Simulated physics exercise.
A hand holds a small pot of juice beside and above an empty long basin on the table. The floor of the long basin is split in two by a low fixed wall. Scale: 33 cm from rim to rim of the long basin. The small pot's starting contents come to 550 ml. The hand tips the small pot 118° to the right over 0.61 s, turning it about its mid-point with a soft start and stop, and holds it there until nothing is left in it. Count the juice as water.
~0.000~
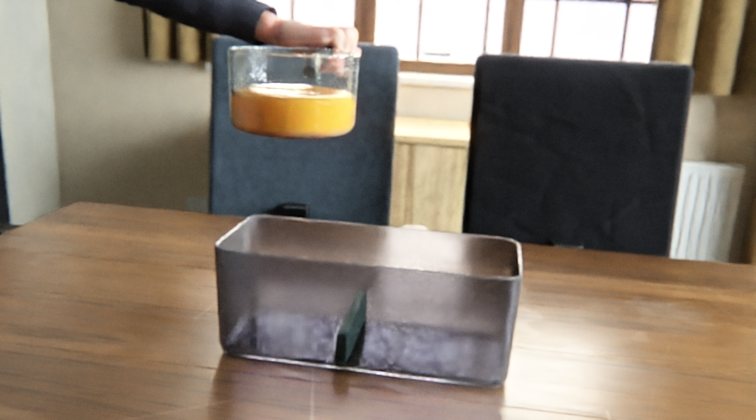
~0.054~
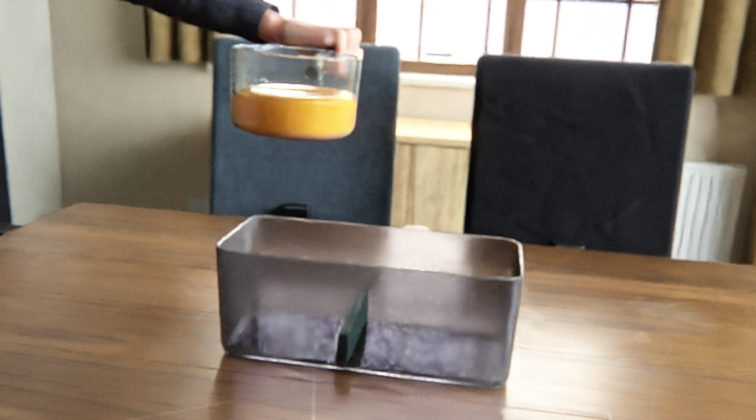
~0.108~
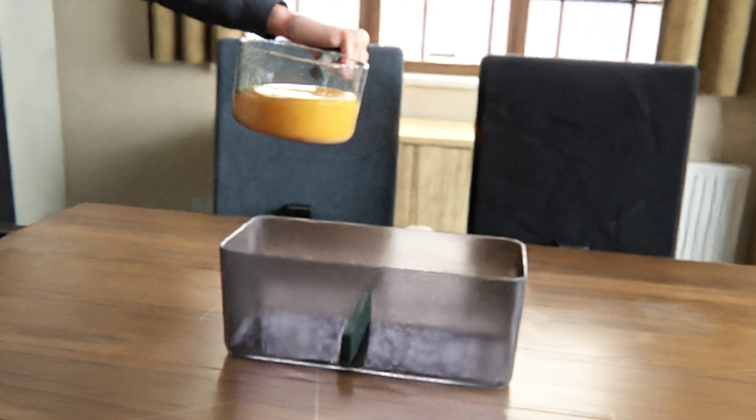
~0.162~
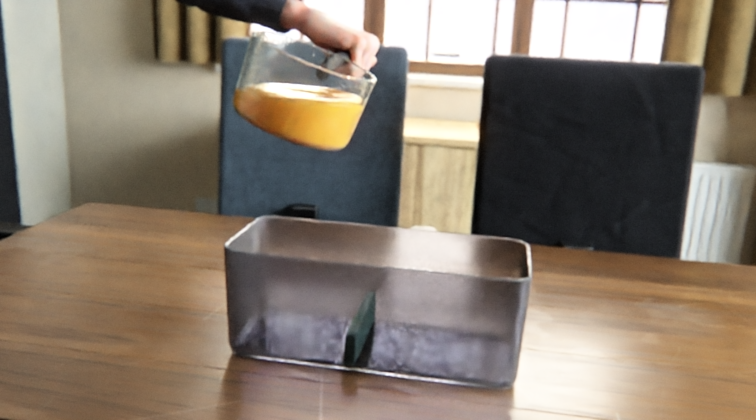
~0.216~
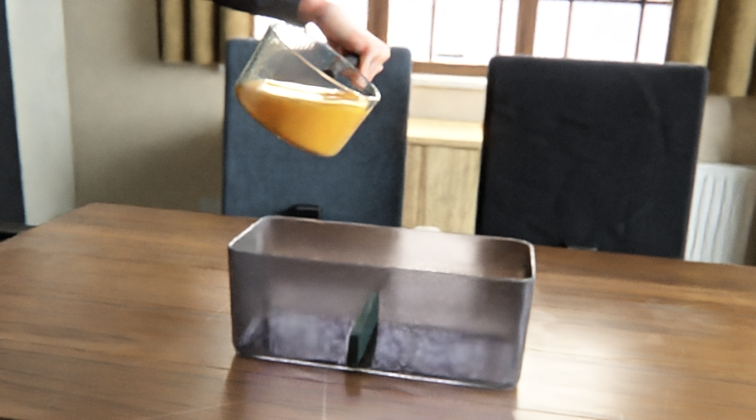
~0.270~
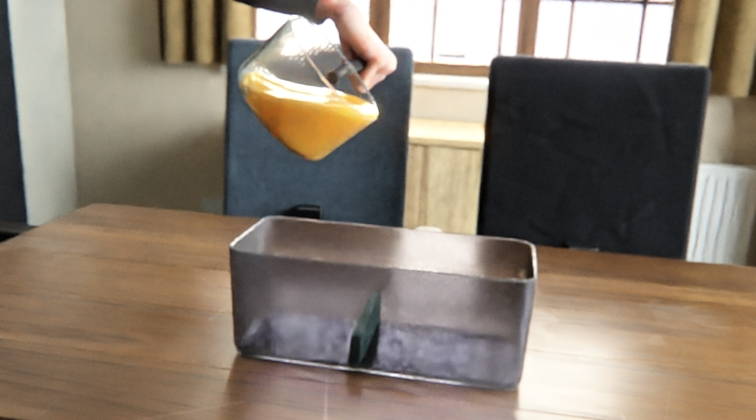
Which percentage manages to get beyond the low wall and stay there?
Beyond the low wall, roughly 83 per cent stays.
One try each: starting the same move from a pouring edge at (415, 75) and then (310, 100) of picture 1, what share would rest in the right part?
The first try gives around 85 percent, the second around 15 percent.
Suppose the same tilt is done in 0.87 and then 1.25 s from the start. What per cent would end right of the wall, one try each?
Respectively about 90 and 95 percent.
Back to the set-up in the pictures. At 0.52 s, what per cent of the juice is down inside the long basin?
I'd put it near 28 percent.
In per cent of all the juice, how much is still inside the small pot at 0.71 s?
Remaining share: Approx. 3 %.
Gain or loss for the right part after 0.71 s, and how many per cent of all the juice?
The right part gains close to 12 per cent.
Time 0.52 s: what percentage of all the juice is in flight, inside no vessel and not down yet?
50 per cent.
After 0.52 s the tilt is 112° and 22 per cent is still to pour, 0 is left of the wall and 28 right of it.
After 0.71 s the tilt is 118° and 3 per cent is still to pour, 15 is left of the wall and 72 right of it.
After 0.90 s the tilt is 118° and 0 per cent is still to pour, 15 is left of the wall and 82 right of it.
After 1.11 s the tilt is 118° and 0 per cent is still to pour, 15 is left of the wall and 83 right of it.
In the end 15 per cent lies left of the wall, 83 right of it and 2 outside.
